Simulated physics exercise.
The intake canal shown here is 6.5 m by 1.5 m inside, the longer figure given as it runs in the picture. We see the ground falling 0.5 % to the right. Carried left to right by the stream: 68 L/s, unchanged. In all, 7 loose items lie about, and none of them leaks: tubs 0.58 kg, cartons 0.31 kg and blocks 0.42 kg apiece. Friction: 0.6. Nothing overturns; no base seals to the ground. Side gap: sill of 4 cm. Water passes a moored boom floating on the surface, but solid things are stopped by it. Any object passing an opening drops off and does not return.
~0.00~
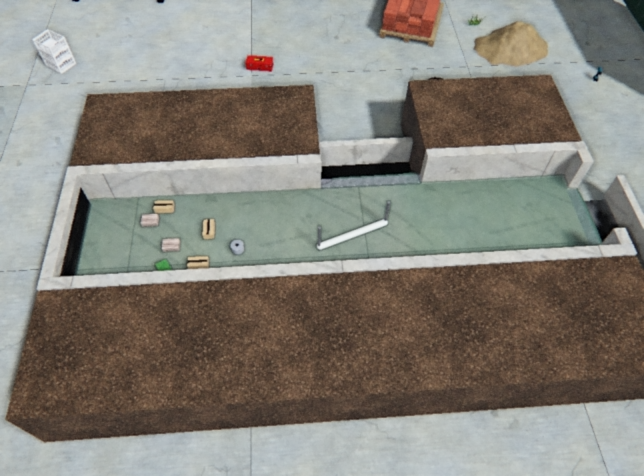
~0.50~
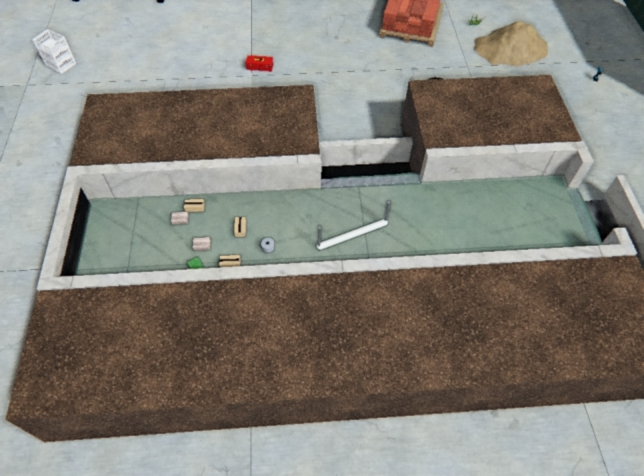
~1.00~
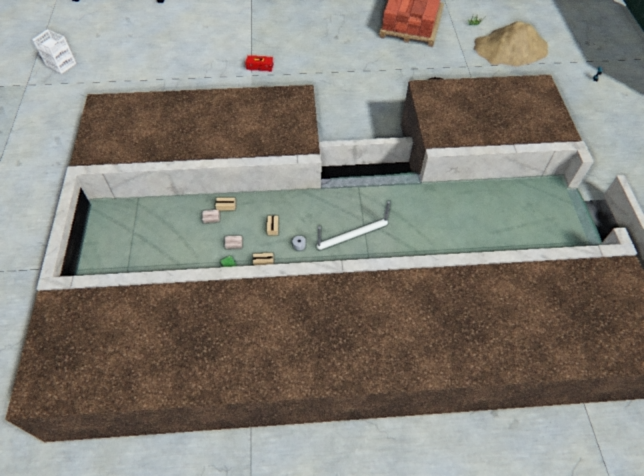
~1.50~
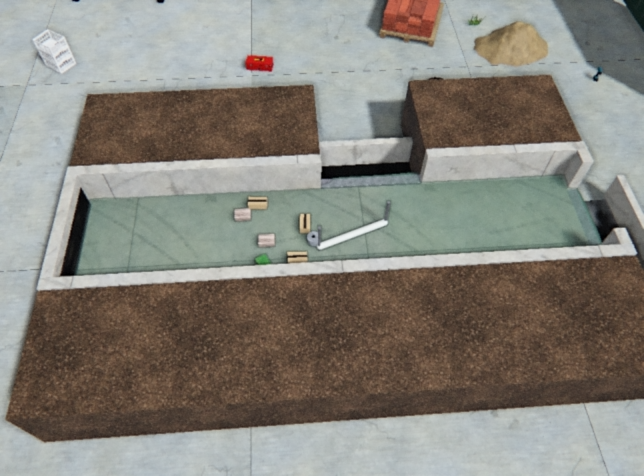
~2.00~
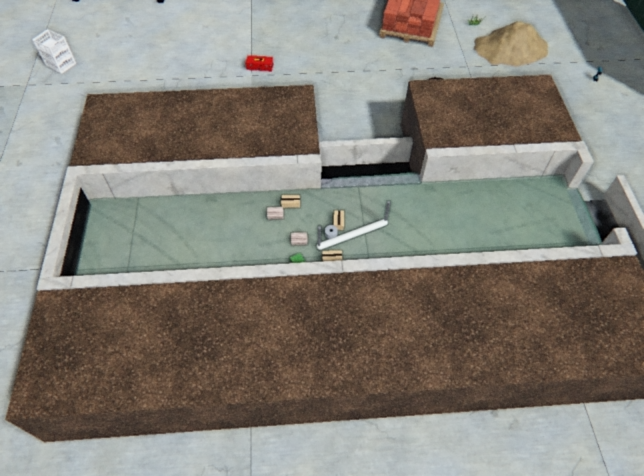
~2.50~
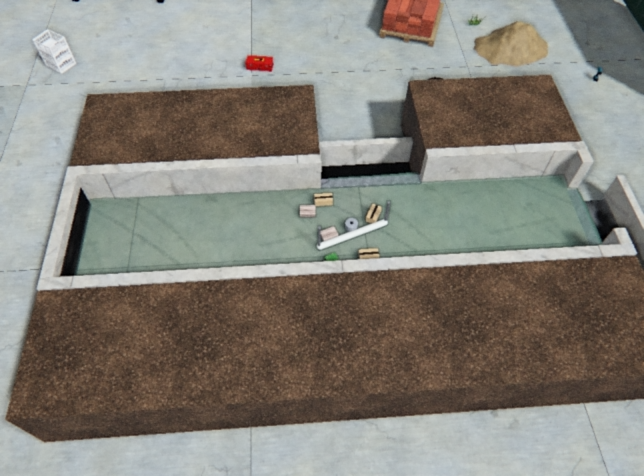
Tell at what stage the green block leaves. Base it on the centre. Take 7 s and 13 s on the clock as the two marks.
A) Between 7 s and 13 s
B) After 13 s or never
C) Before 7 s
Between 7 s and 13 s.
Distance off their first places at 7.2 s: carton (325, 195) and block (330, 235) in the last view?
The one named first has moved 500 cm, the other 400 cm.
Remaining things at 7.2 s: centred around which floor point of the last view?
Around (519, 207).
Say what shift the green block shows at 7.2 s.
Shift by then: About 450 cm.
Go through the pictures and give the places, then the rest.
The green block at (164, 268), afloat; 6 cm deep round most things; 0 of 7 have shifted, in the first picture.
The green block at (196, 266), afloat, 39 cm from its start; 6 cm deep round most things; 7 of 7 have shifted, in the second picture.
The green block at (229, 264), afloat, 79 cm from its start; about 700 L in view; 7 of 7 have shifted, in the third picture.
The green block at (264, 262) floats, 121 cm from its start; 6 cm deep round most things; 7 of 7 have shifted, in the fourth picture.
The green block at (299, 261) floats, 164 cm from its start; 6 cm deep round most things; 7 of 7 have shifted, in the fifth picture.
The green block at (333, 261) floats, 206 cm from its start; about 710 L in view; 7 of 7 have shifted, in the sixth picture.
After 3.5 s the green block is near (397, 259), 2.8 m from its start, afloat; 0 of 7 are out; 7 afloat.
After 7.2 s the green block is near (548, 256), 4.7 m from its start, afloat; 0 of 7 are out; 7 afloat.
After 12.0 s the green block has gone out (at 9.0 s); 7 of 7 are out; 0 afloat.
After 16.0 s the green block has gone out (at 9.0 s); 7 of 7 are out; 0 afloat.
